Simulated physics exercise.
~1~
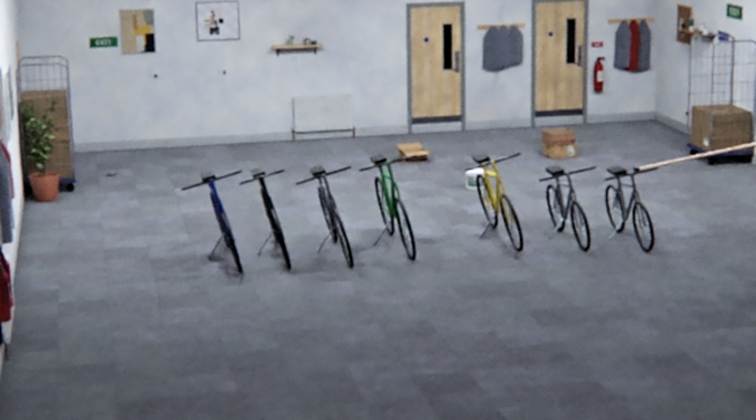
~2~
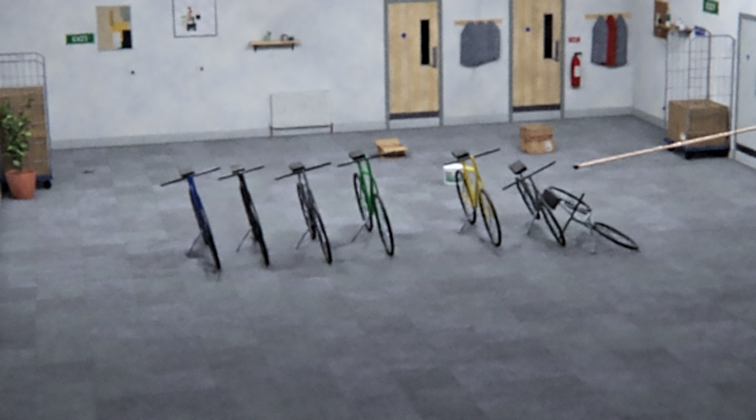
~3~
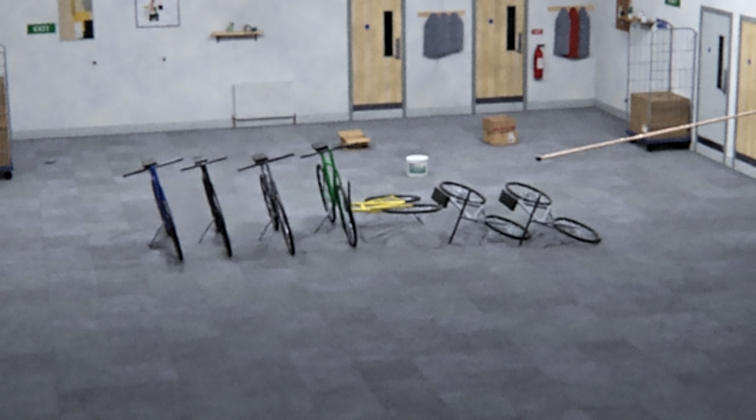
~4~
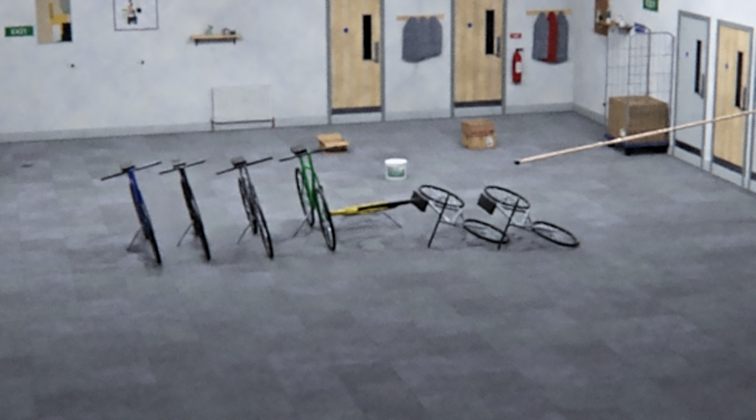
Pole swinging in from the right as three bicycles topple leftward in turn, the yellow landing flat beside four still standing.
